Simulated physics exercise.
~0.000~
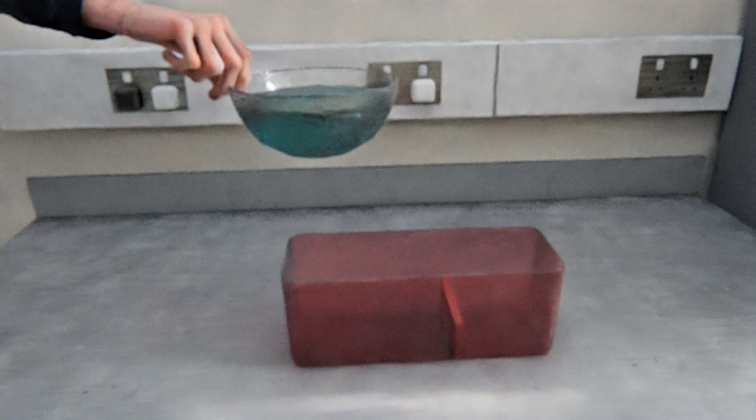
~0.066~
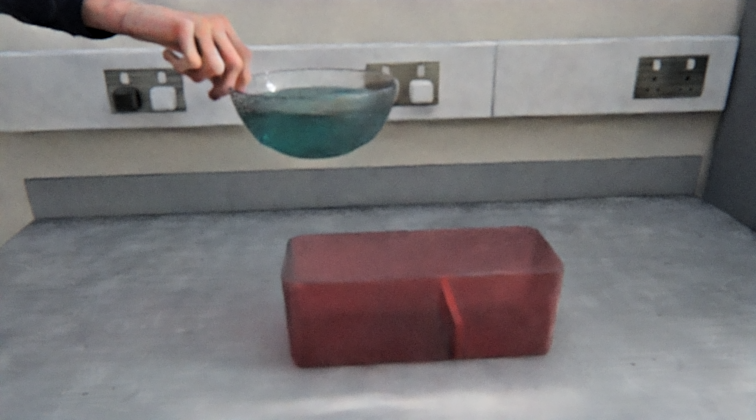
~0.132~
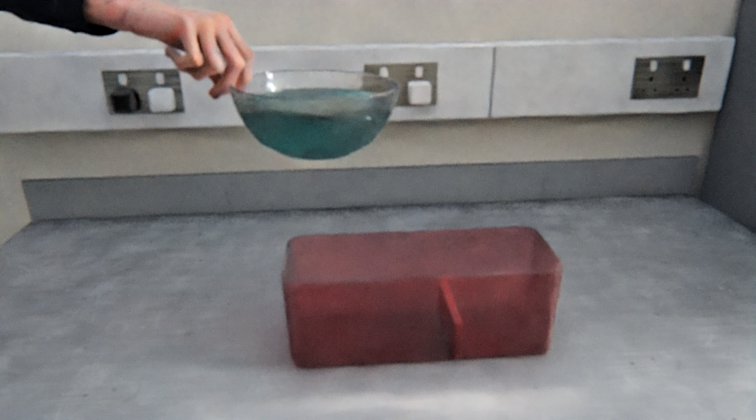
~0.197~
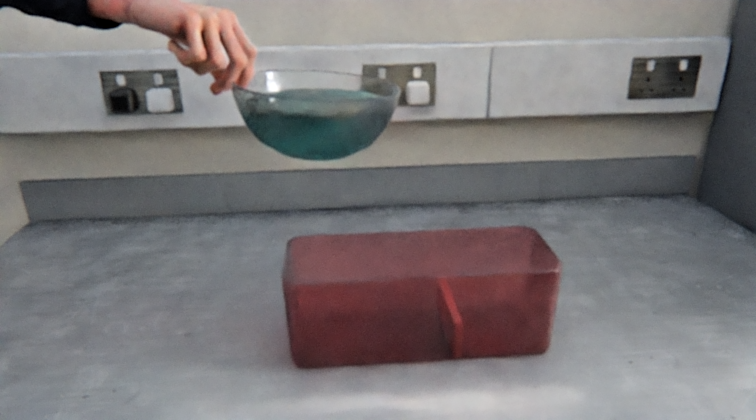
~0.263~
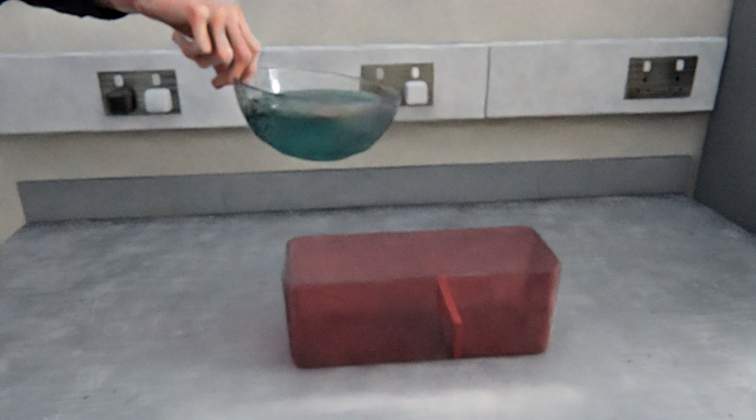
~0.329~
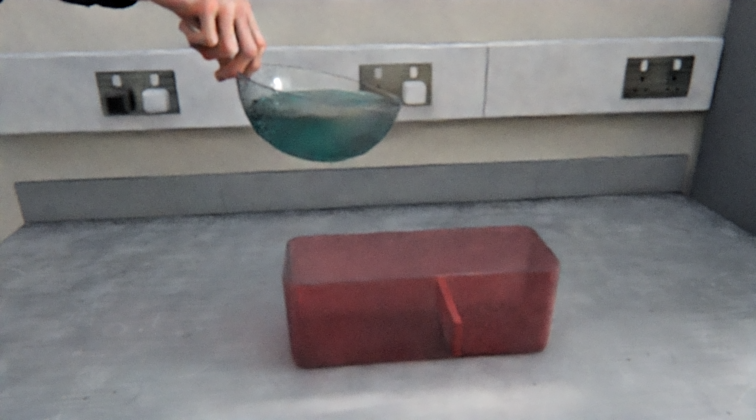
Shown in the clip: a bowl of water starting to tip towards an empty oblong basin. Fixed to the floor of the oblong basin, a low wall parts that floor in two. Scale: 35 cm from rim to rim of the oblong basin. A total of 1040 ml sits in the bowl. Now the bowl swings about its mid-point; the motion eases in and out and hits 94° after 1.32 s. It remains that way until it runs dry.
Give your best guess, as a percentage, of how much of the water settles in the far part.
I would say 56 per cent of it settles there.
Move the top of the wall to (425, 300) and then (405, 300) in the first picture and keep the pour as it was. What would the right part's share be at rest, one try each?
The first try gives 75 percent and the second 85 percent.
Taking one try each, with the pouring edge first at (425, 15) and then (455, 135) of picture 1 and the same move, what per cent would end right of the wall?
First 75, then 75 per cent.
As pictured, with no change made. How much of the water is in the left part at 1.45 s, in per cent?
The left part holds some 42 per cent.
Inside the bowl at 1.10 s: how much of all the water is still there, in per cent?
Roughly 4 per cent.
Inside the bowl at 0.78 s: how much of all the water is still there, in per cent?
46 %.
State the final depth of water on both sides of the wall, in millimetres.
16 mm left, 38 mm right.
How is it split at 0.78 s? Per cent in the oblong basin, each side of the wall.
Around 4 on the left side and 12 on the right side.
Then, 0.78 s in, the tilt is 60° and 47 per cent is still to pour, 4 is left of the wall and 12 right of it.
Then, 1.10 s in, the tilt is 88° and 4 per cent is still to pour, 29 is left of the wall and 55 right of it.
Then, 1.45 s in, the tilt is 94° and 0 per cent is still to pour, 42 is left of the wall and 56 right of it.
Then, 1.82 s in, the tilt is 94° and 0 per cent is still to pour, 41 is left of the wall and 56 right of it.
Finally, 42 per cent lies left of the wall, 56 right of it and 3 outside.
